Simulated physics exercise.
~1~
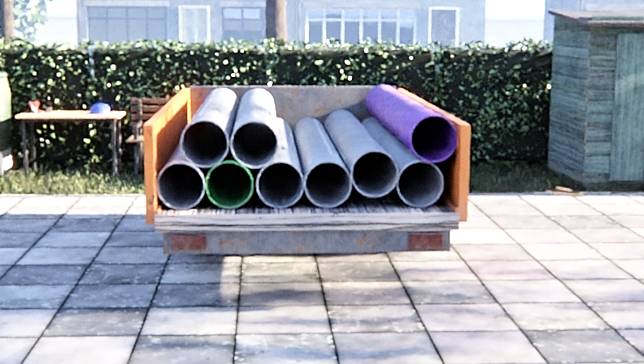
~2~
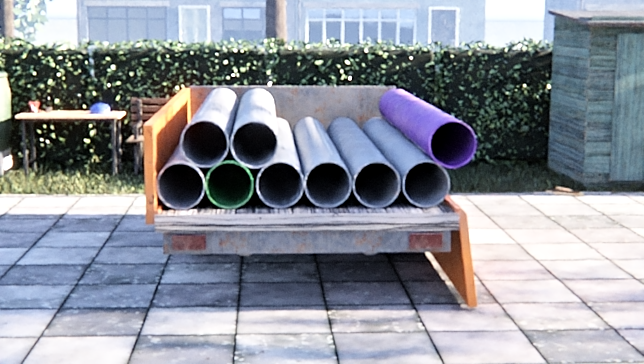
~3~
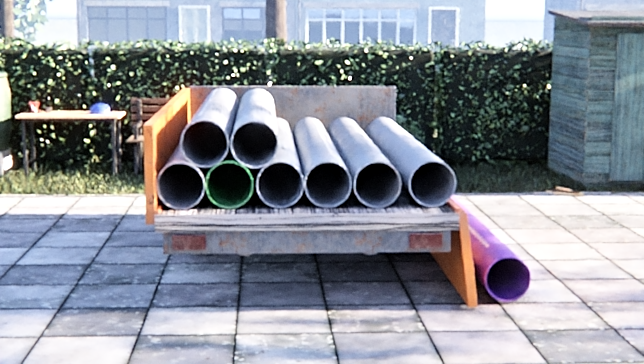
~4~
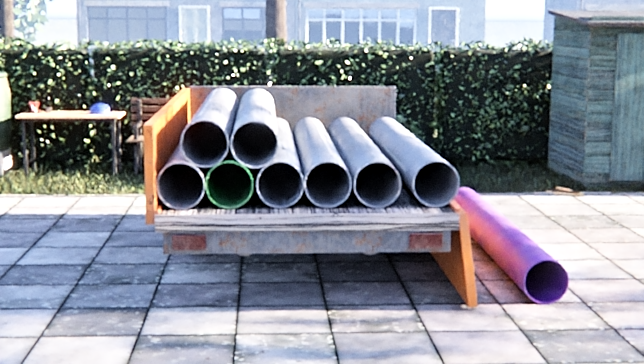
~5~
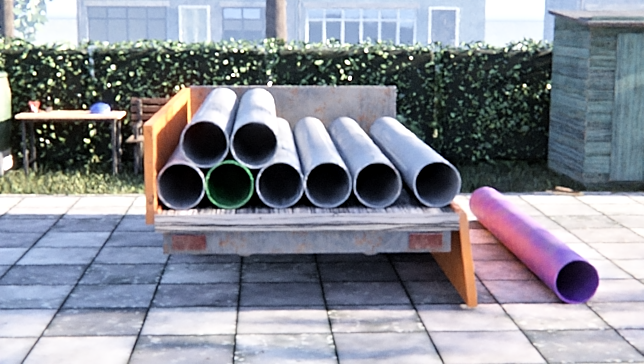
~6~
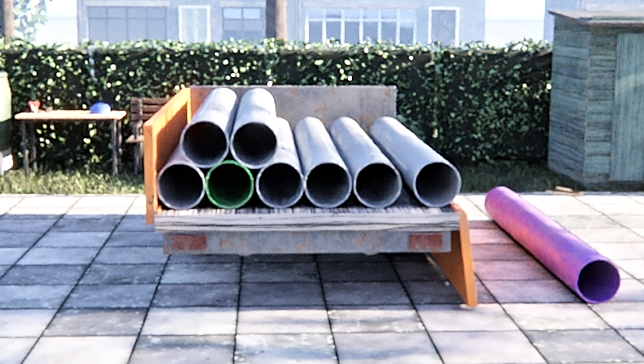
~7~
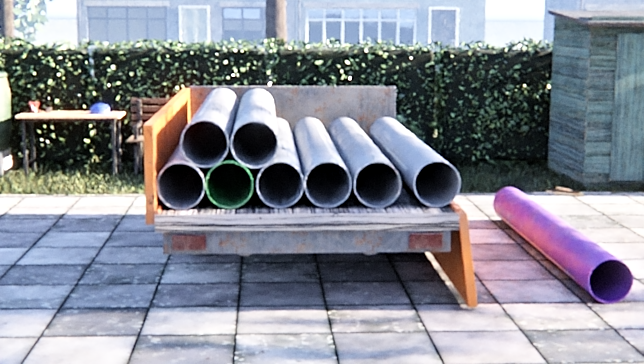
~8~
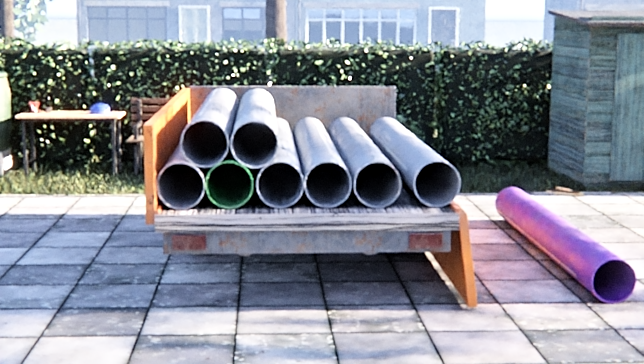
A purple pipe rests on top of the right side of a stack of grey pipes, one ringed in green, on a low trailer parked on paving before a hedge. The trailer's right side board swings out and down, and the purple pipe shifts right as the pipes below it spread slightly. It drops over the open edge to the ground beside the lowered board. From there it rolls away to the right, slows and comes to rest on the paving. The green pipe and the other grey ones stay on the deck, the left board still upright.
